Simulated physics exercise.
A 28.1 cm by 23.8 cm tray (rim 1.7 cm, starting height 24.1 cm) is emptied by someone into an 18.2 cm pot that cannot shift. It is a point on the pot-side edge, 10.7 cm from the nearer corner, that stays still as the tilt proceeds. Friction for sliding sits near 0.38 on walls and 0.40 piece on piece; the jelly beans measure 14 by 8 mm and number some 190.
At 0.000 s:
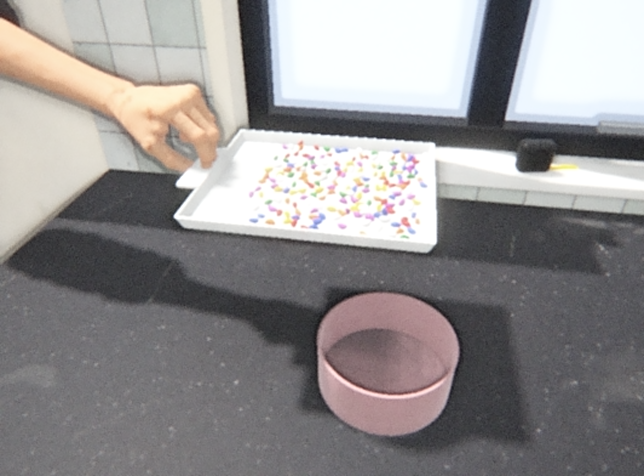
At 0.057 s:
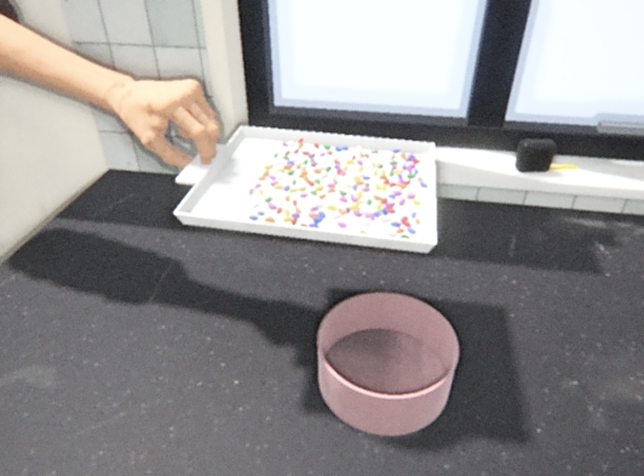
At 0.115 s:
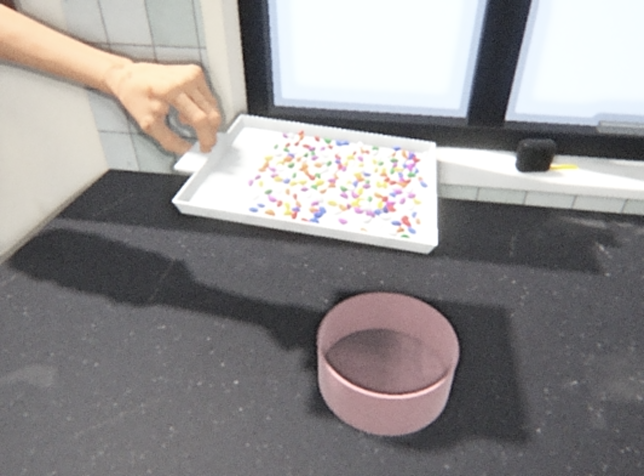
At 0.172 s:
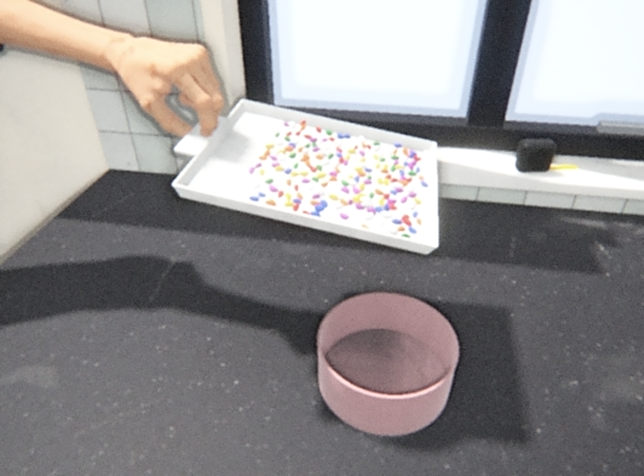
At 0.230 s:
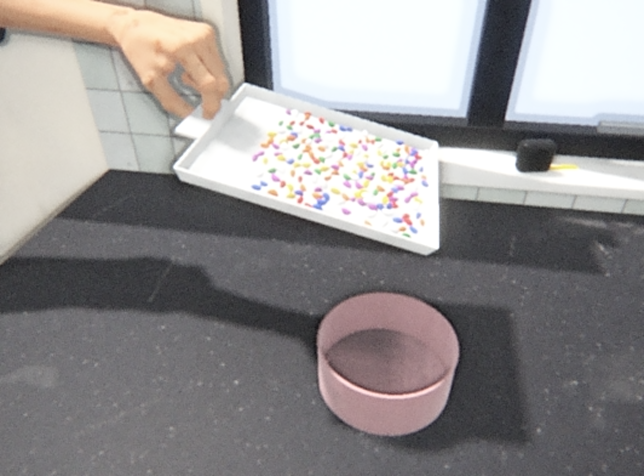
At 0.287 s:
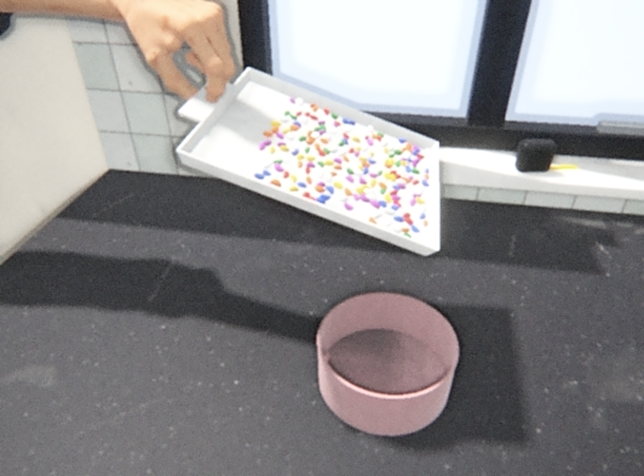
A white tray scattered with small colourful pieces starts level on a dark countertop behind a round pink pot, then tilts steadily as a hand at its left end raises that side, leaving the right front corner lowest.
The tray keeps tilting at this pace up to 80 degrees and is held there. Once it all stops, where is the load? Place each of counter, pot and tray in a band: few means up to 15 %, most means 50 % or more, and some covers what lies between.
Counter: Most; pot: Some; tray: Few.
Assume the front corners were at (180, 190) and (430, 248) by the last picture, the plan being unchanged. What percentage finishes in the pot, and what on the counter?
That works out as pot 95 and counter 5.
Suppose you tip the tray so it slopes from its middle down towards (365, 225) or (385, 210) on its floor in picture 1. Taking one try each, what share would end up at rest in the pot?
I'd put it at about 100 per cent for the first tilt and about 85 per cent for the second.
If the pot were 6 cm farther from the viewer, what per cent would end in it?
Then close to 35 per cent.
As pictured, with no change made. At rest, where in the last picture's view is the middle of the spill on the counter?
Centre of spill: Around pixel (473, 328).
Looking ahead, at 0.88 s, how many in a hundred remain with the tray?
Estimate: About 75 percent.
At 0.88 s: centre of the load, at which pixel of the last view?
Look about (435, 204) in the last view.
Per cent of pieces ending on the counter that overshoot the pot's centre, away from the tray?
That works out to about 90 percent.
After 0.64 s, tilt 48 degrees; the tray holds 100 %, the pot 0 %.
After 0.88 s, tilt 68 degrees; the tray holds 75 %, the pot 0 %.
After 1.23 s, tilt 80 degrees; the tray holds 20 %, the pot 20 %.
By 2.9 s all is still; counter 60 %, pot 35 %, tray 5 %.
